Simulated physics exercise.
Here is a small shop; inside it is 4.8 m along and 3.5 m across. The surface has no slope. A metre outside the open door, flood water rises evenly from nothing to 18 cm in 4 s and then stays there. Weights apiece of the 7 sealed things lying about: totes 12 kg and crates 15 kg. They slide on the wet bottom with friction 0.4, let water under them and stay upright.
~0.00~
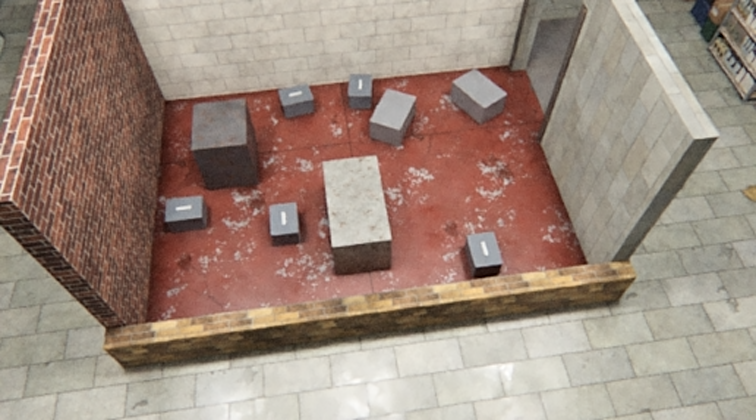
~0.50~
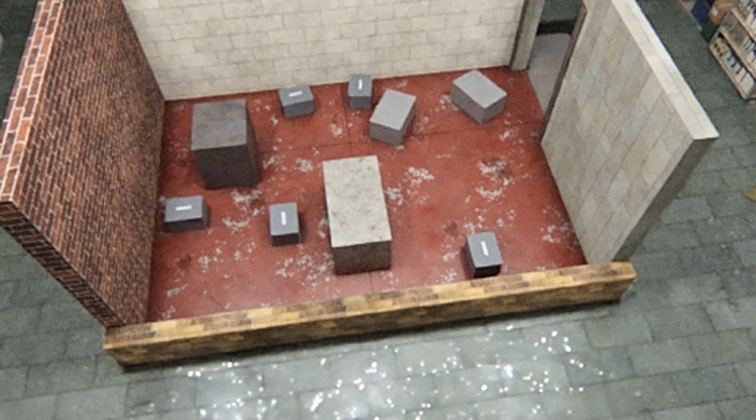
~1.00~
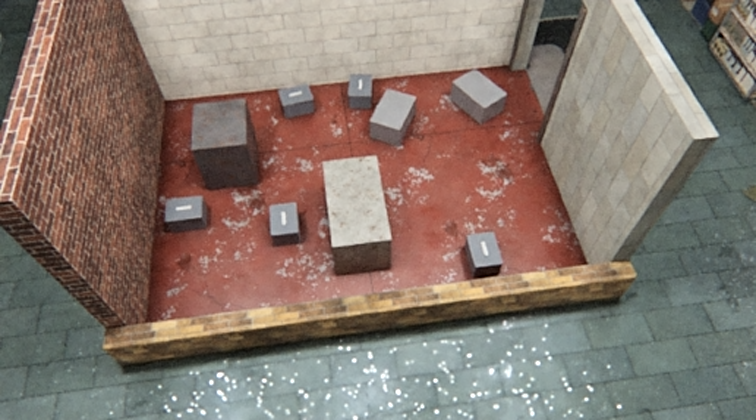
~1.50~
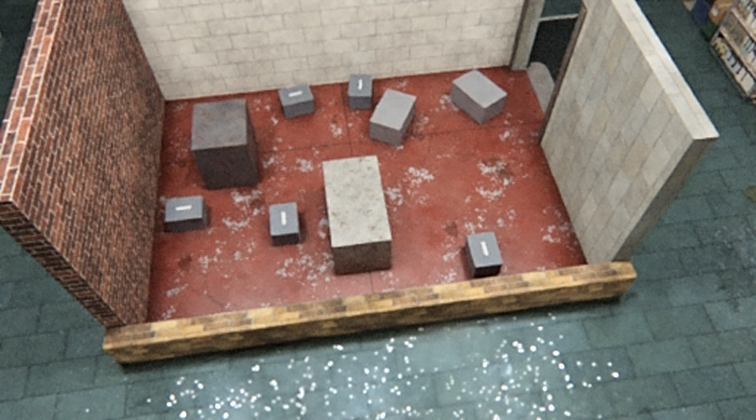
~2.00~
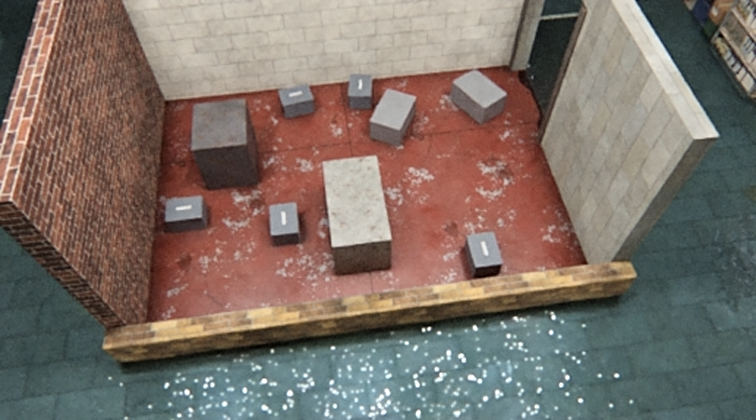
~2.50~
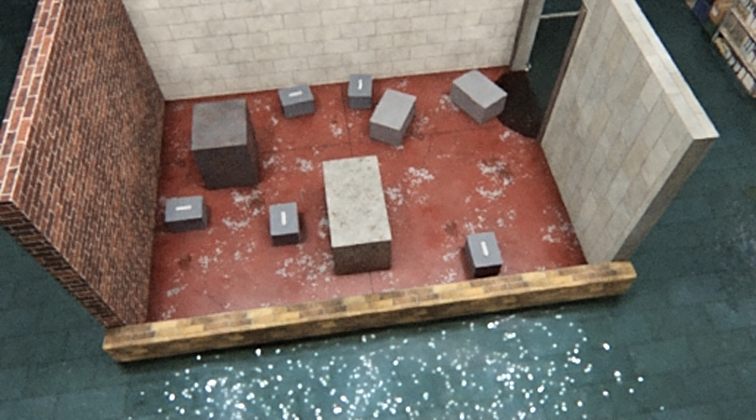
Water spreads over the paving outside a small walled room, then darkens its doorway corner.
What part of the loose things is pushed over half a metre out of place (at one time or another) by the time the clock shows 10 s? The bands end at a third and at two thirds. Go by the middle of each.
Share: One to two thirds.
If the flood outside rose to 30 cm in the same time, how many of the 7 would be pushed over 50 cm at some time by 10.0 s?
Then 6.
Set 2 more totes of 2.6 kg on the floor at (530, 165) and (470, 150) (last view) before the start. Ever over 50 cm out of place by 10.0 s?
In that order: Under, past it.
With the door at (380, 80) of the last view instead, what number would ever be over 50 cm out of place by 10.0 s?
Then 2.
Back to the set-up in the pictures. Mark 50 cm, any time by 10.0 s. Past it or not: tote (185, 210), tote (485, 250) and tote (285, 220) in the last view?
In that order: Short of it, less, under.
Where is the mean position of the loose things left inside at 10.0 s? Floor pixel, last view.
Around (287, 181).
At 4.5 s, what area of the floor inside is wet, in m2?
Some 4.0 m2.
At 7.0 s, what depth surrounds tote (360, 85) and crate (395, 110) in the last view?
Roughly 6 and 5 cm.
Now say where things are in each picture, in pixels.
A tote at (295, 94), on the bottom; a tote at (360, 85), on the bottom; water covers 0.0 m2; 0 of 7 have shifted, in the first picture.
A tote at (295, 94) rests on the ground; a tote at (360, 85) rests on the ground; water covers 0.0 m2; 0 of 7 have shifted, in the second picture.
A tote at (295, 94) rests on the ground; a tote at (360, 85) rests on the ground; 0.0 m2 under water; 0 of 7 have shifted, in the third picture.
A tote at (295, 94), on the bottom; a tote at (360, 85) rests on the ground; 0.0 m2 under water; 0 of 7 have shifted, in the fourth picture.
A tote at (295, 94), on the bottom; a tote at (360, 85) rests on the ground; water covers 0.0 m2; 0 of 7 have shifted, in the fifth picture.
A tote at (295, 94), on the bottom; a tote at (360, 85) rests on the ground; 0.3 m2 under water; 0 of 7 have shifted, in the sixth picture.
After 3.5 s 0 of 7 are over 50 cm from their spots; 0 afloat.
After 4.5 s 1 of 7 are over 50 cm from their spots; 0 afloat.
After 7.0 s 3 of 7 are over 50 cm from their spots; 1 afloat.
After 10.0 s 4 of 7 are over 50 cm from their spots, and 4 have been at some point; 0 afloat.
